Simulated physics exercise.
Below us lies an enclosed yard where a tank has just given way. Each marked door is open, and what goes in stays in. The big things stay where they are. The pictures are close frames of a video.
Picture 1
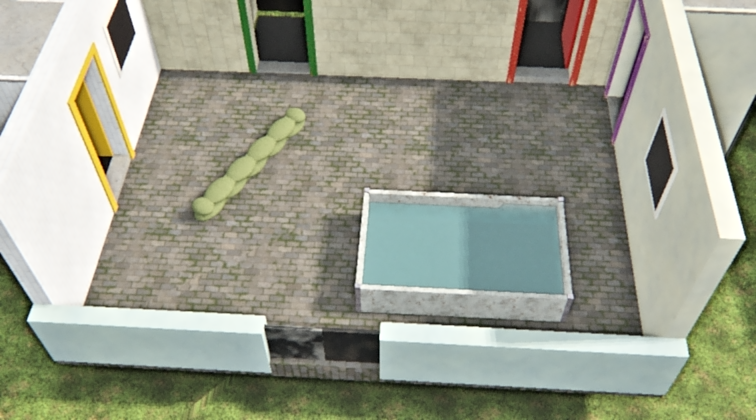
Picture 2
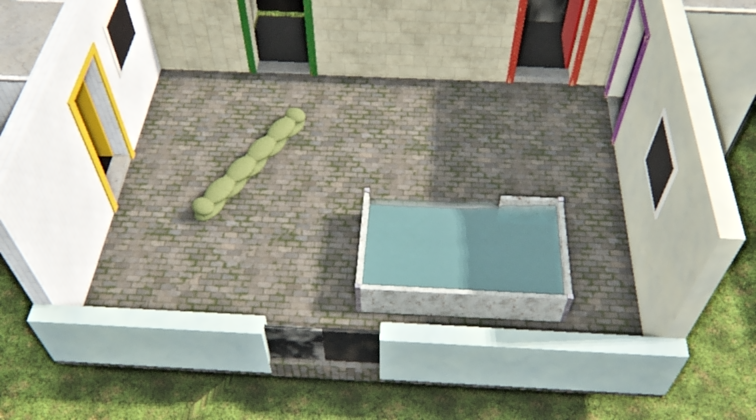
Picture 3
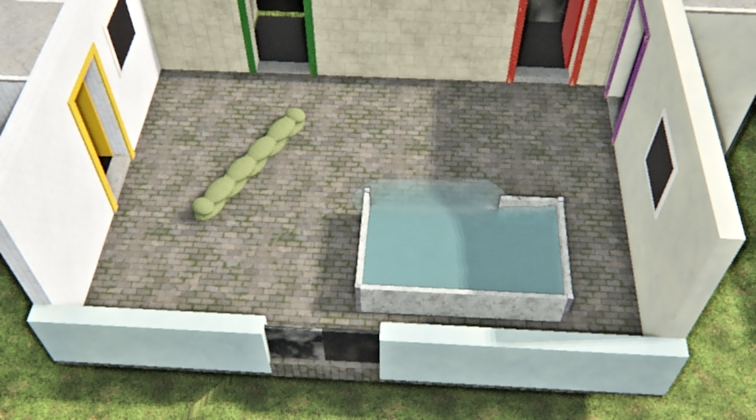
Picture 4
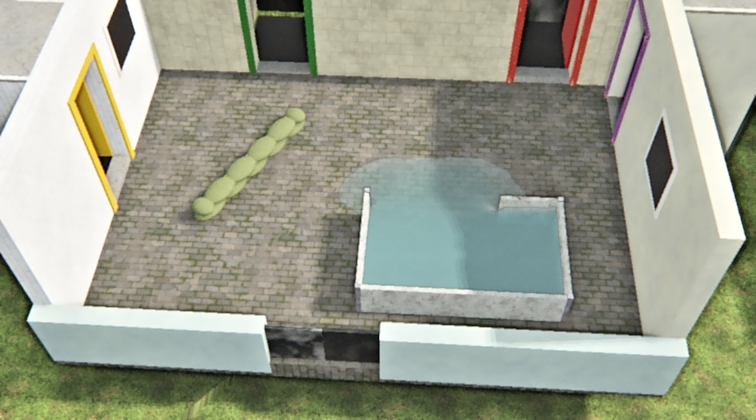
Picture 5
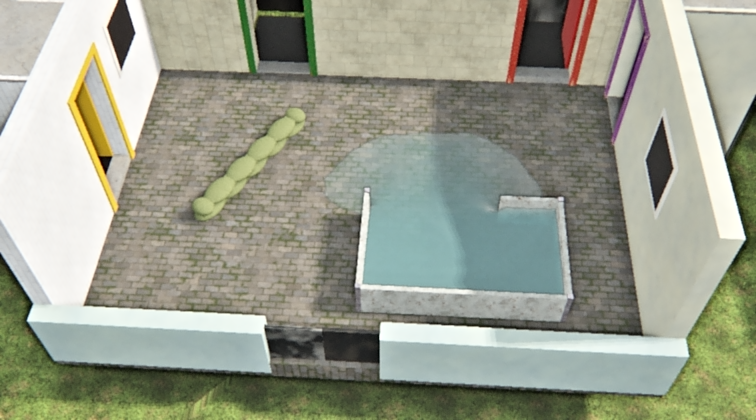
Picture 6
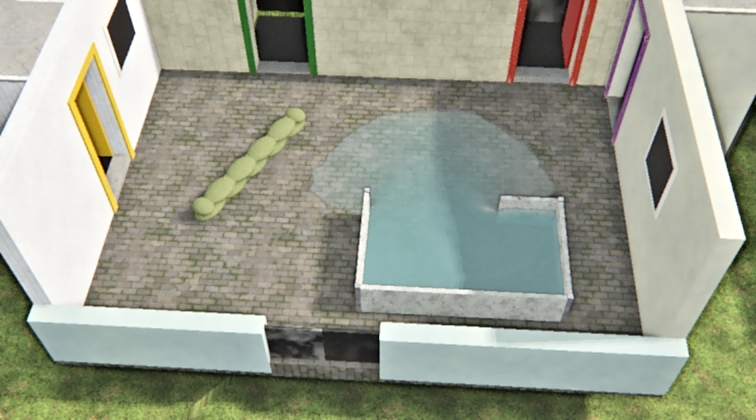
In a walled, paved yard with coloured door surrounds and a rounded green hedge, an open tank sat still until its far side gave way, and water spread out across the paving behind it.
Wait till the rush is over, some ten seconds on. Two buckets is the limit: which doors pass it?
One by one: The red door holds within the limit; the purple door floods; the yellow door holds within the limit; the green door floods.
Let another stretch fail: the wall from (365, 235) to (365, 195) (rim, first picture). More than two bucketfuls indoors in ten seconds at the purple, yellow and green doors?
Purple door stays under, yellow door stays under, green door is under.
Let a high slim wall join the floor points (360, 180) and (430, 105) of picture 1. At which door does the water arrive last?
I say the yellow one.
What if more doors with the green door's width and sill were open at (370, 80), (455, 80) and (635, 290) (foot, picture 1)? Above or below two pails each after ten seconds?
One after the other: Passes that mark, floods, holds.
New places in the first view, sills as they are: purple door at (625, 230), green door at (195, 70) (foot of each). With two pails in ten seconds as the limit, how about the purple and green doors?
In short: Purple is under, green takes more.
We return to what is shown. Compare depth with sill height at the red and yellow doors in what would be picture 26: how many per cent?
Roughly 70 per cent, then 0 per cent.
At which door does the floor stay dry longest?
The yellow-painted one.
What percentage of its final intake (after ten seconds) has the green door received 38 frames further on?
I make it 95 per cent.
A moment on, water covers 25 % of the floor; the red door not reached, the purple door not reached, the yellow door not reached, the green door not reached.
Next, water covers 30 % of the floor; the red door wet at the sill, nothing in, the purple door not reached, the yellow door not reached, the green door wet at the sill, nothing in.
Then, water covers 45 % of the floor; the red door under two buckets in, the purple door over two buckets in, the yellow door not reached, the green door over two buckets in.
Later, water covers 80 % of the floor; the red door under two buckets in, the purple door far over two buckets in, the yellow door wet at the sill, nothing in, the green door over two buckets in.
In the end, water covers 90 % of the floor; the red door under two buckets in, the purple door far over two buckets in, the yellow door wet at the sill, nothing in, the green door over two buckets in.
